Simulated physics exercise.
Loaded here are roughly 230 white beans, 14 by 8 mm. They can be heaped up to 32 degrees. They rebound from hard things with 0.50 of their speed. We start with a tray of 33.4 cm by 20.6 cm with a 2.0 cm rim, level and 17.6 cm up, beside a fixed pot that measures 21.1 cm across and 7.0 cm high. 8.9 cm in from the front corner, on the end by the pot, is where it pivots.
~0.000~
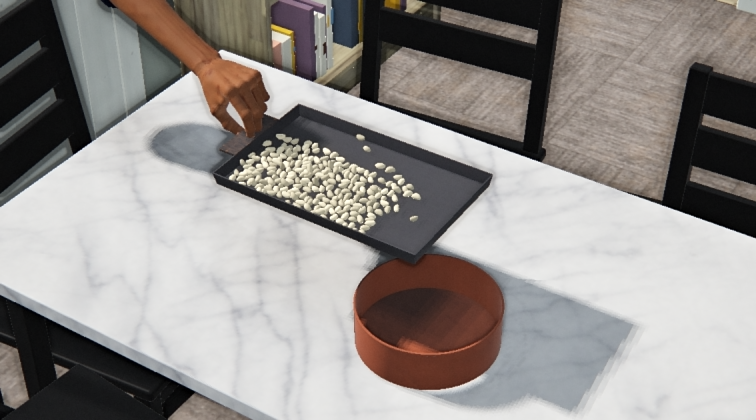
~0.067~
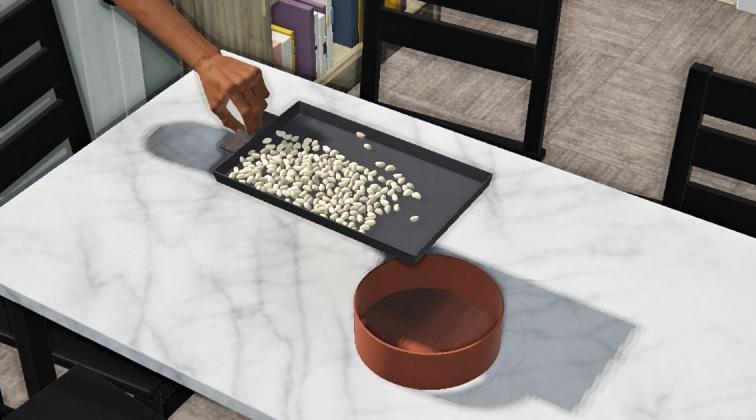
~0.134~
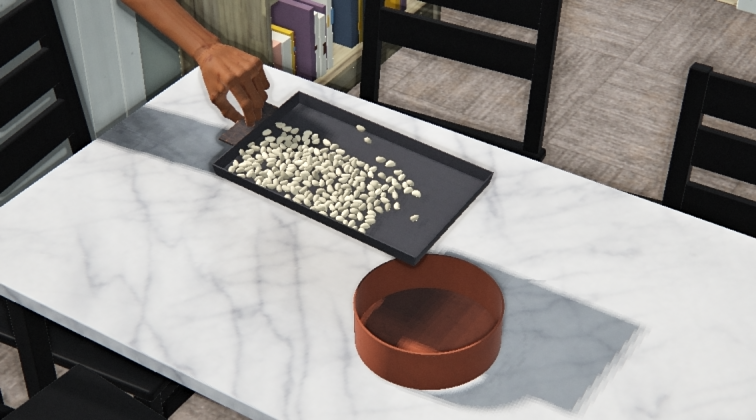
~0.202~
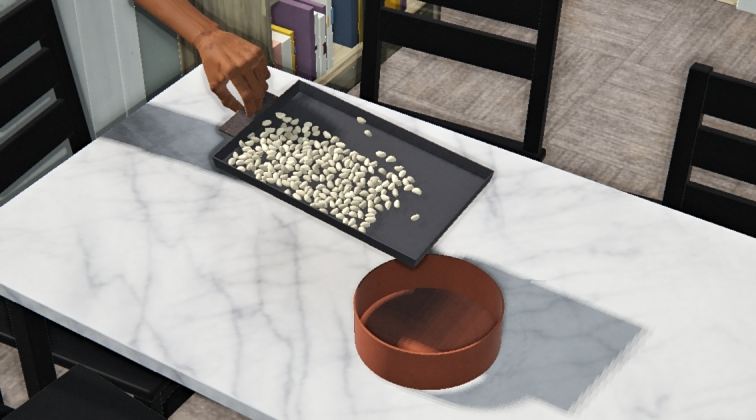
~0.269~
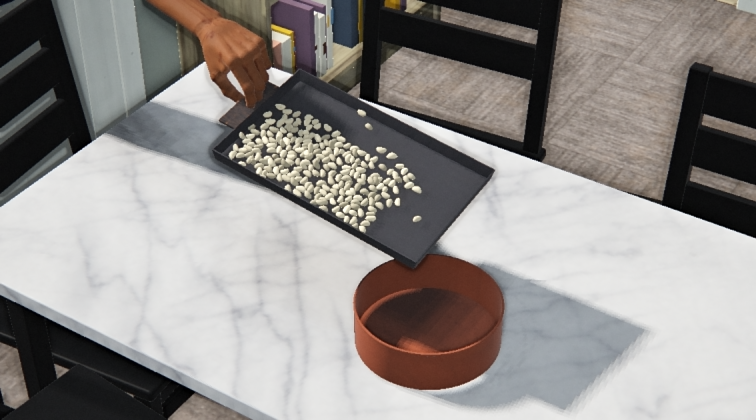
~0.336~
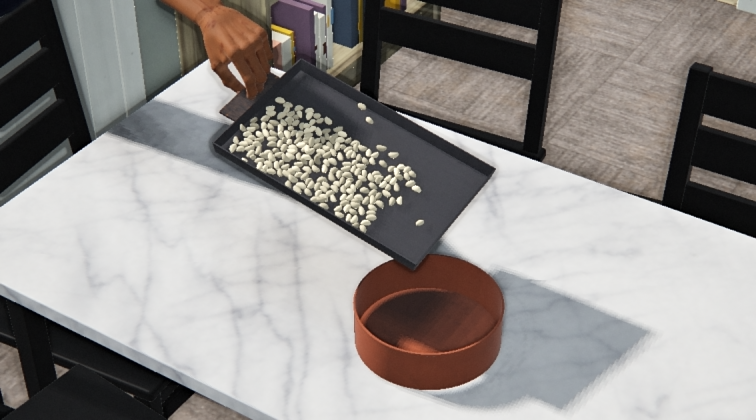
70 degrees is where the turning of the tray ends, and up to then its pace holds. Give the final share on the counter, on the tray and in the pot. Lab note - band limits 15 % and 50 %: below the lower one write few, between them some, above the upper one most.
Counter = few; tray = some; pot = most.
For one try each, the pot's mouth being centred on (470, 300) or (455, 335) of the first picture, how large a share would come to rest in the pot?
50 and 80 %.
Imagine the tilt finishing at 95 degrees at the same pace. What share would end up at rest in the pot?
Then about 100 per cent.
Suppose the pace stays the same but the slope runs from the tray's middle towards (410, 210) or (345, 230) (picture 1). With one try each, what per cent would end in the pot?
Around 30 % for the first direction, around 40 % for the second.
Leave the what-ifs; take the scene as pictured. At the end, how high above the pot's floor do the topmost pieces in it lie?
It stands at some 2.0 cm.
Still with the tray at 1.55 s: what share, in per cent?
Reading: Approx. 45%.
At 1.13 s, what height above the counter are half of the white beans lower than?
Some 20 cm above the counter.
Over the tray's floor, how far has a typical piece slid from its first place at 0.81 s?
By then it sits near 9 cm from where it began.
Then, at 0.81 s, tilt 41 degrees; the tray holds 100 %, the pot 0 %.
Then, at 1.13 s, tilt 59 degrees; the tray holds 95 %, the pot 5 %.
After 1.55 s, tilt 70 degrees; the tray holds 45 %, the pot 50 %.
At rest (3.1 s), counter 0 %, tray 25 %, pot 75 %.
